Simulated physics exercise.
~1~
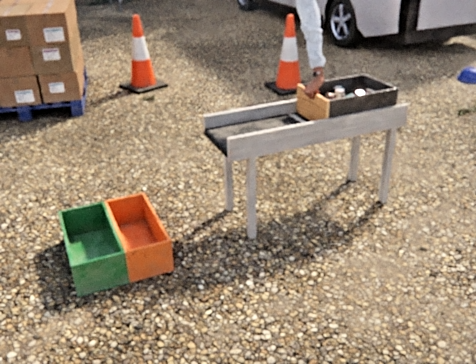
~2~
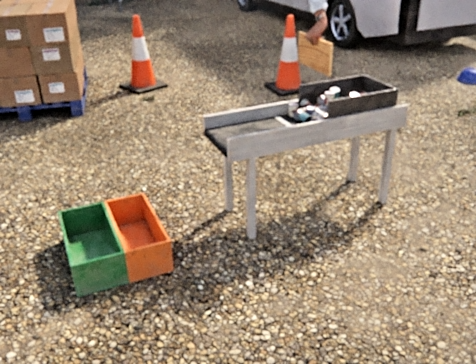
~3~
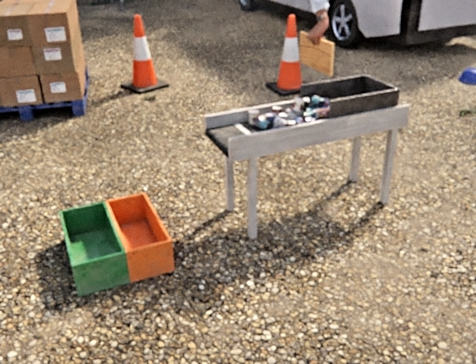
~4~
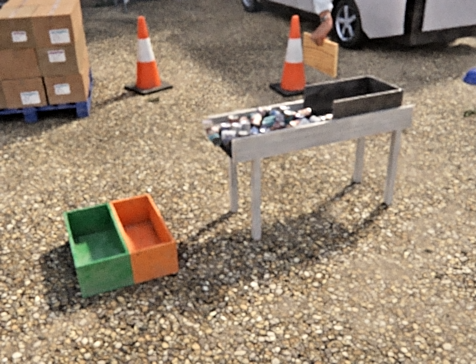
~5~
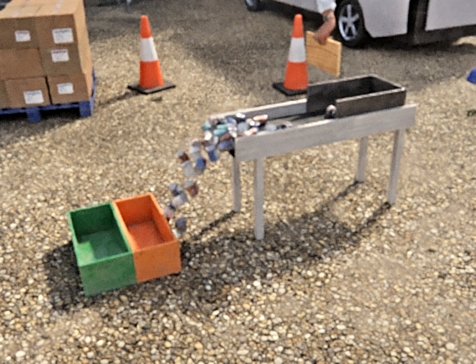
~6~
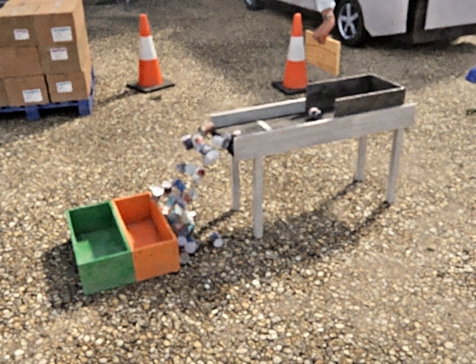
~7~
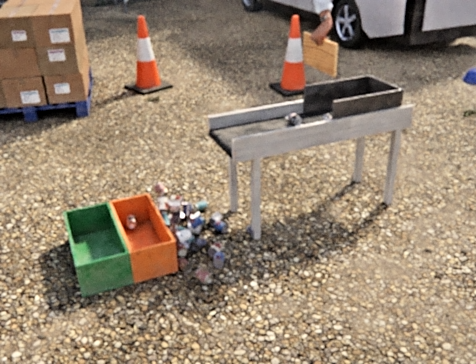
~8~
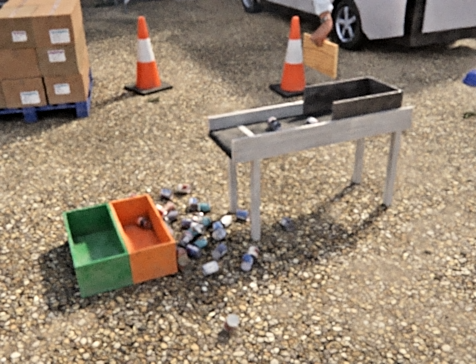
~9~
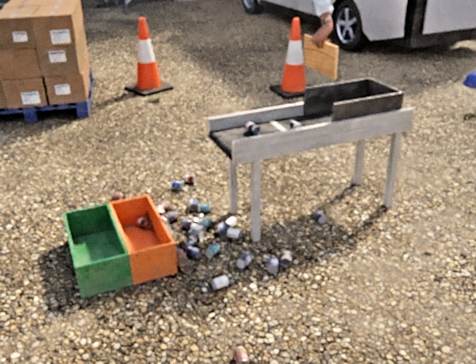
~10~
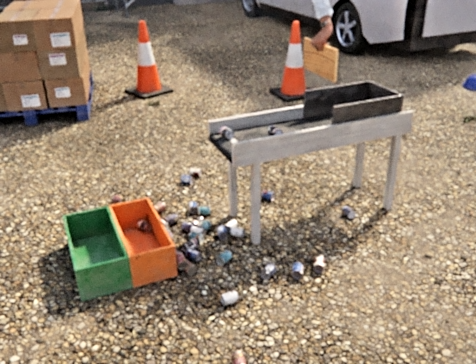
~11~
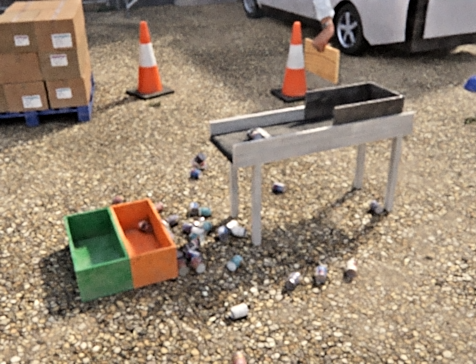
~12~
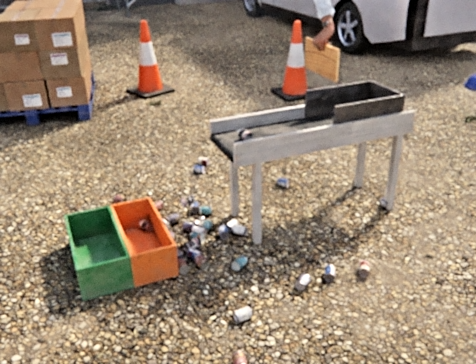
The footage shows a hand lifting a gate from a black pen, letting small tins slide left along a raised belt and spill off its end. One lands in the orange tote beside an empty green bin, while most scatter and settle on the gravel short of the tote.
